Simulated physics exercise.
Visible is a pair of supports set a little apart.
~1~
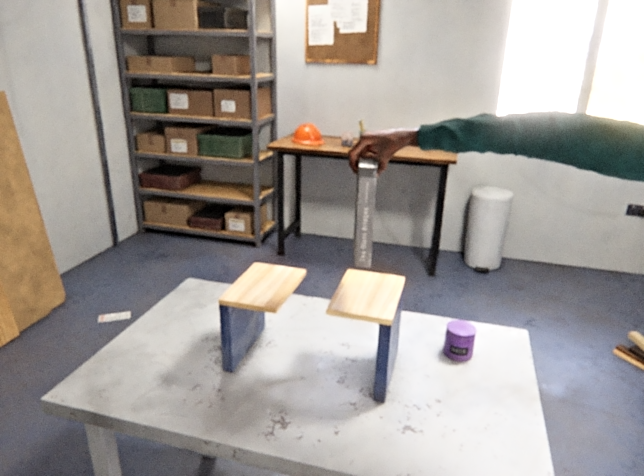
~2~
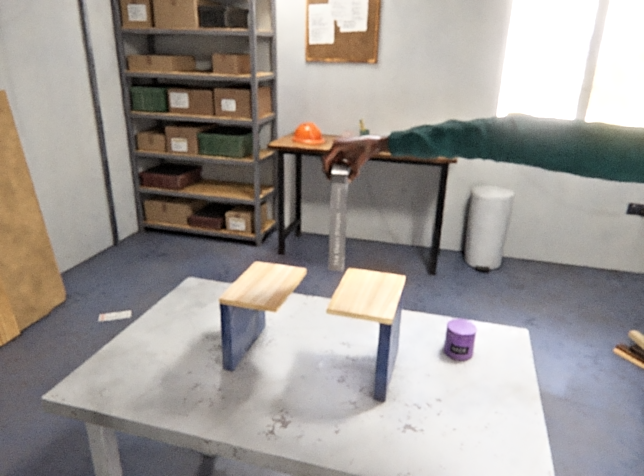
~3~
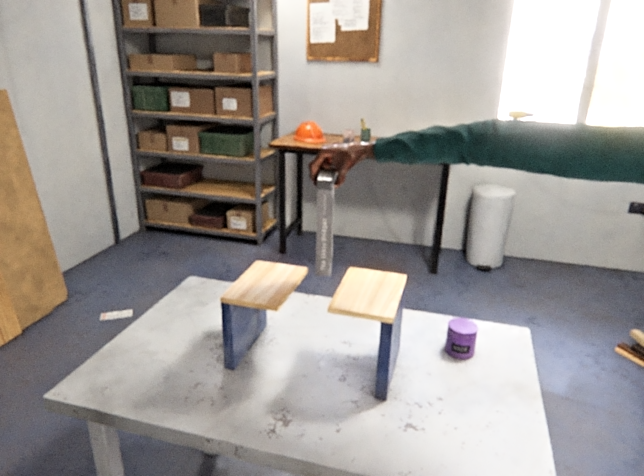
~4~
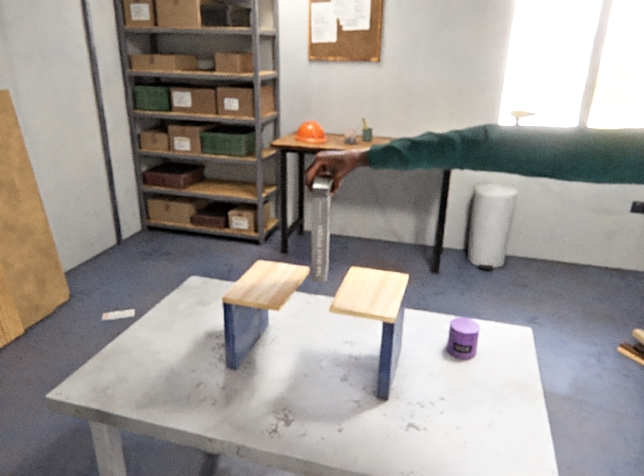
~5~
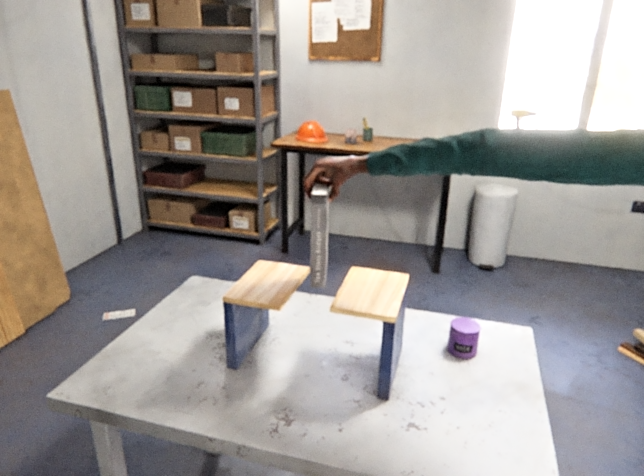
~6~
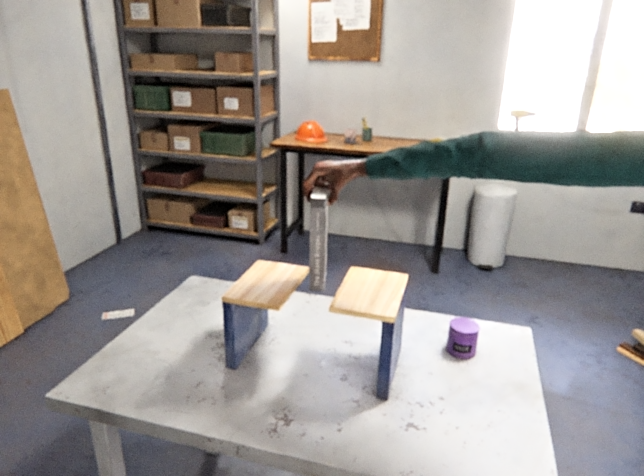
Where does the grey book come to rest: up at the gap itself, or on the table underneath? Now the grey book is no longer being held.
The grey book comes to rest on the table underneath.
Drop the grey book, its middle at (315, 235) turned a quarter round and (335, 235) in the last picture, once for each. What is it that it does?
On the first go it gets jammed, and on the second it slips past.
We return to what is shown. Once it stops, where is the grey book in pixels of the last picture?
Roughly (318, 321).
Then, 0.20 s after the last picture, grey book slid a little near (319, 253).
Then, 0.30 s after the last picture, grey book slid about its own width near (318, 303).
Then, 0.40 s after the last picture, grey book slid well along near (318, 321).
At rest, moved from the start, grey book; purple jar in place. Seen from the same camera at the end, grey book near (318, 321). The book drops through.
